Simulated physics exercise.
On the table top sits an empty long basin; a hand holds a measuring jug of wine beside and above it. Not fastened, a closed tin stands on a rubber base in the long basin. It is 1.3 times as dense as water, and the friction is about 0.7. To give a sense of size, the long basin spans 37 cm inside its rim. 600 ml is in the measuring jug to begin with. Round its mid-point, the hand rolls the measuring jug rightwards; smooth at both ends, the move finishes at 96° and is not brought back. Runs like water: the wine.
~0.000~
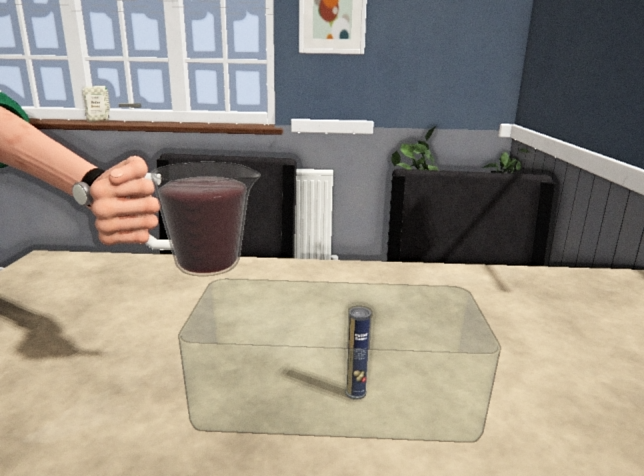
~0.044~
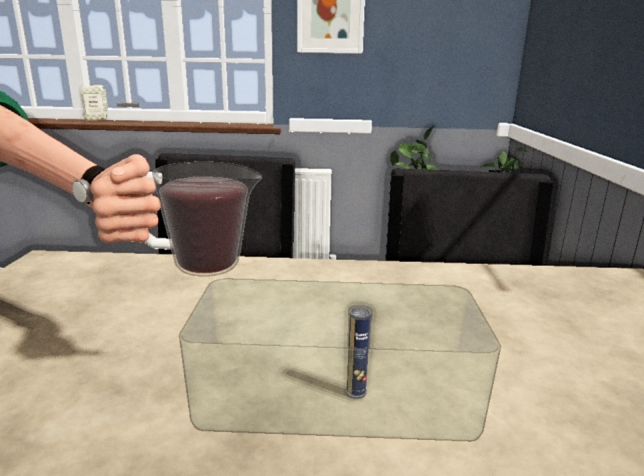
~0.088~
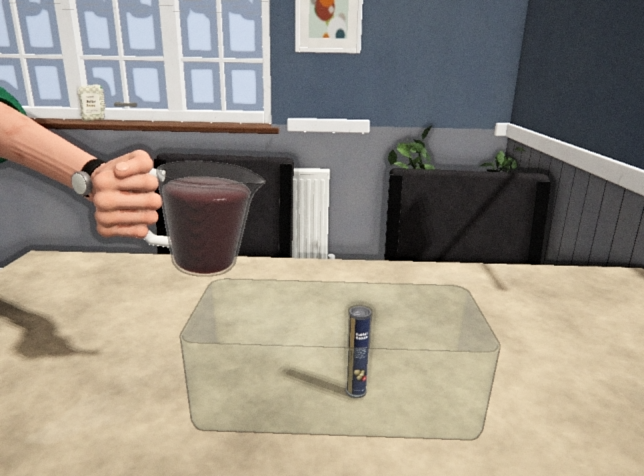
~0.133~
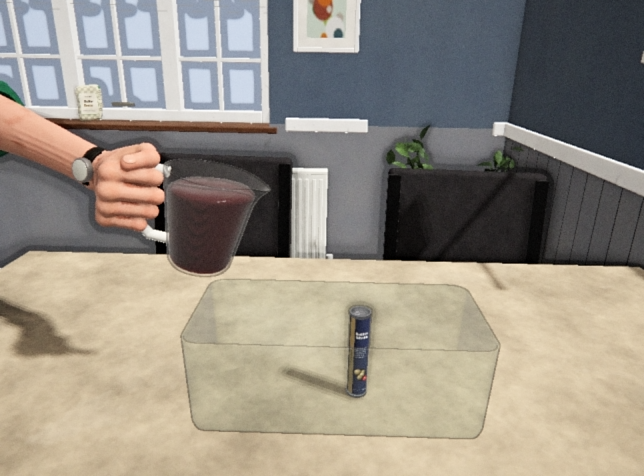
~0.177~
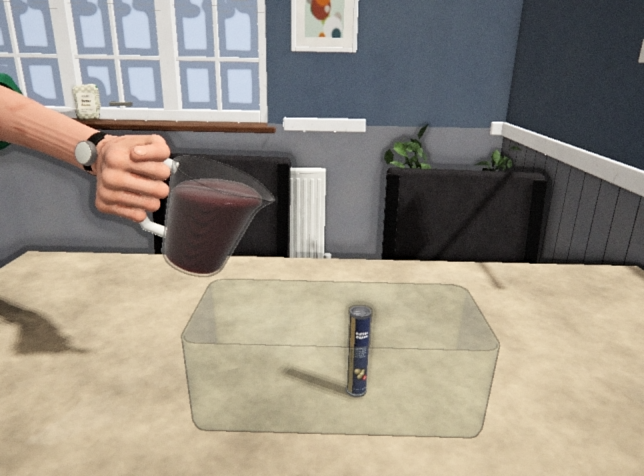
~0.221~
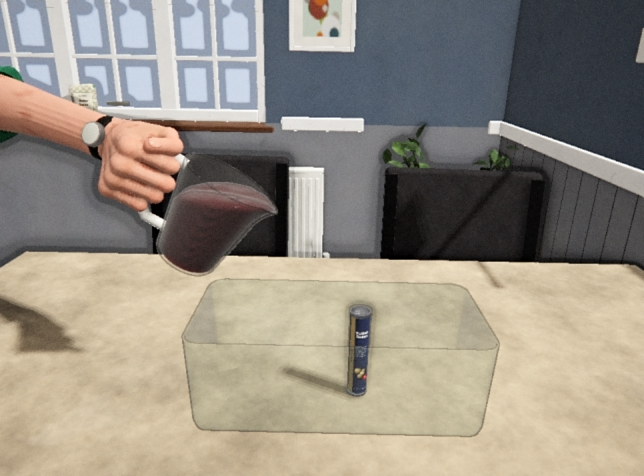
We see a hand holding a measuring jug of dark red liquid above the left side of a clear long basin with a small dark blue tin standing inside; the hand gradually tilts the jug rightwards, and the liquid shifts within it.
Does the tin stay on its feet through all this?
It survives.
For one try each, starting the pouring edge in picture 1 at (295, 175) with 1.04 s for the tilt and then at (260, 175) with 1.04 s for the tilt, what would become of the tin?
Run one: It tumbles. Run two: It does not tip.
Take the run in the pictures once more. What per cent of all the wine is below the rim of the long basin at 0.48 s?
About 22%.
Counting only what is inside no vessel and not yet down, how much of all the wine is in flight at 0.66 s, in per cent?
About 14 percent.
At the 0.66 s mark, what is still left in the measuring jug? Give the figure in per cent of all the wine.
Share remaining: Approx. 16 %.
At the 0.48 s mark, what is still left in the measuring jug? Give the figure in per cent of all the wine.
Roughly 54 %.
By 0.48 s the tilt is 90° and 54 per cent is still to pour; the tin stands where it began.
By 0.66 s the tilt is 96° and 16 per cent is still to pour; the tin stands where it began.
By 0.86 s the tilt is 96° and 3 per cent is still to pour; the tin stands where it began.
By 1.07 s the tilt is 96° and 0 per cent is still to pour; the tin stands where it began.
At rest the tin stands where it began.
